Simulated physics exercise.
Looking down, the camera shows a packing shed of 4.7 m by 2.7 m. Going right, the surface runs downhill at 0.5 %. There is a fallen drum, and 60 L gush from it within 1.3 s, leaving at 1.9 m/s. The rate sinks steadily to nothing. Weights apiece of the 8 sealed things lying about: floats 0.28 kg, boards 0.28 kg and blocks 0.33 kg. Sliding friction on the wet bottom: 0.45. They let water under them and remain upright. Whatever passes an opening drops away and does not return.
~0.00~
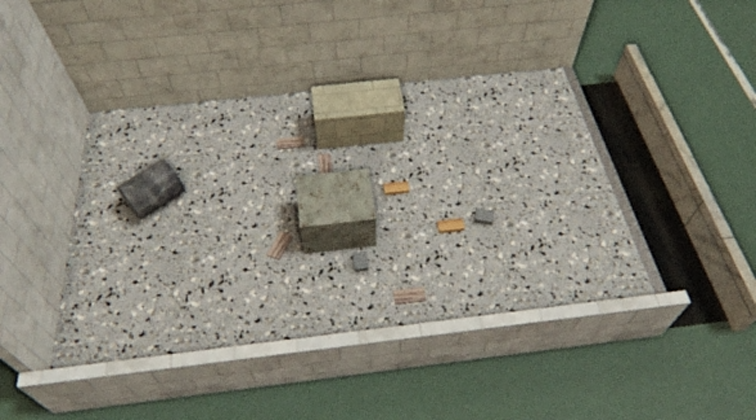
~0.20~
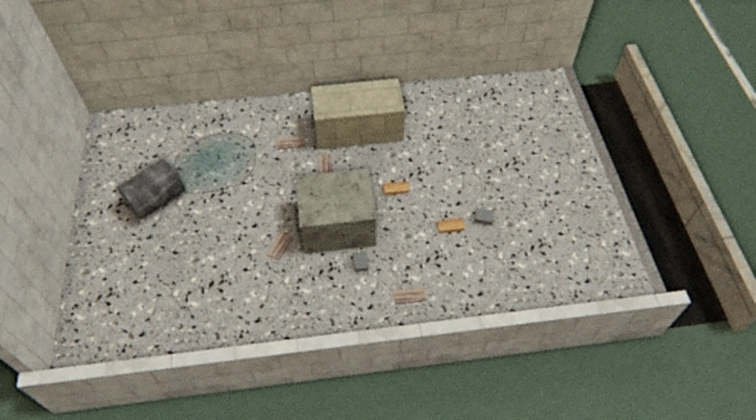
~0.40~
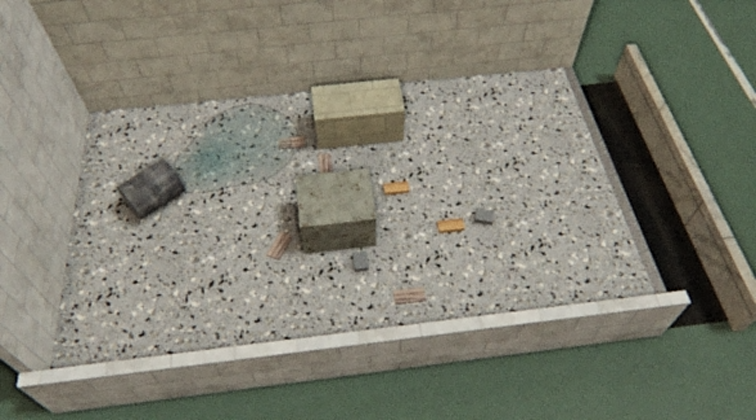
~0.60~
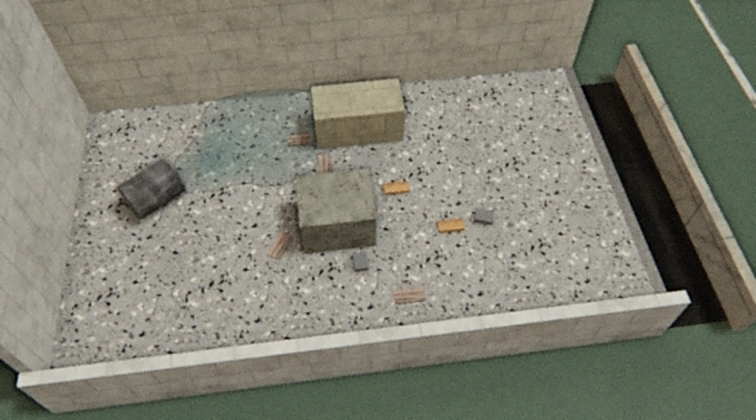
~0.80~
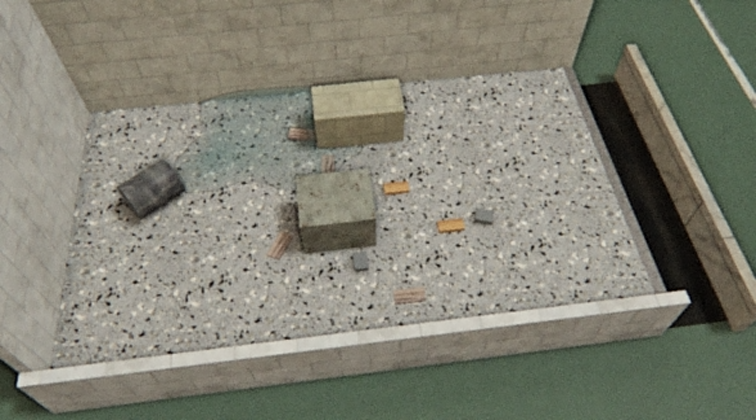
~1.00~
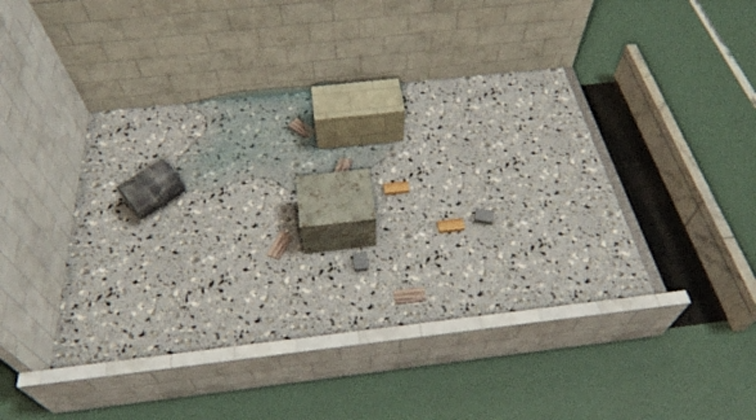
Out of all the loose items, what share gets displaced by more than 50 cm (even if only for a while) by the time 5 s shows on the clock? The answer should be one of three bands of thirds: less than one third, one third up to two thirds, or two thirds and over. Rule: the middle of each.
It falls in the band less than one third.
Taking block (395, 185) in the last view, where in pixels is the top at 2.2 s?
Near (422, 212).
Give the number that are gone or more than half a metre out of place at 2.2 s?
By my tally, 2.
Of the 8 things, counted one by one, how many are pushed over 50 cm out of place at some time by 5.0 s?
Count: 2.
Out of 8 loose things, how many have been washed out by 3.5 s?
Total: 0.
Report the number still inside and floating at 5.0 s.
I count 0.
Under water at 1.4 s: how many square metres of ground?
Somewhere about 2.0 m2, give or take.
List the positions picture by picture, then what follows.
The first frame shows a board at (290, 142), on the bottom; a board at (325, 164) rests on the ground; water covers 0.0 m2; 0 of 8 have shifted.
The second frame shows a board at (290, 142), on the bottom; a board at (325, 164), on the bottom; water covers 0.4 m2; 0 of 8 have shifted.
The third frame shows a board at (291, 142), on the bottom; a board at (325, 164), on the bottom; 0.8 m2 under water; 0 of 8 have shifted.
The fourth frame shows a board at (301, 139) floats, 10 cm from its start; a board at (325, 164) rests on the ground; 1.2 m2 under water; 1 of 8 have shifted.
The fifth frame shows a board at (302, 134), afloat, 13 cm from its start; a board at (328, 165) rests on the ground; water covers 1.4 m2; 1 of 8 have shifted.
The sixth frame shows a board at (302, 128) floats, 17 cm from its start; a board at (342, 169), on the bottom, 16 cm from its start; 1.6 m2 under water; 2 of 8 have shifted.
After 1.4 s 1 of 8 are over 50 cm from their spots; 2 afloat.
After 2.2 s 2 of 8 are over 50 cm from their spots; 1 afloat.
After 3.5 s 2 of 8 are over 50 cm from their spots; 1 afloat.
After 5.0 s 2 of 8 are over 50 cm from their spots, and 2 have been at some point; 0 afloat.
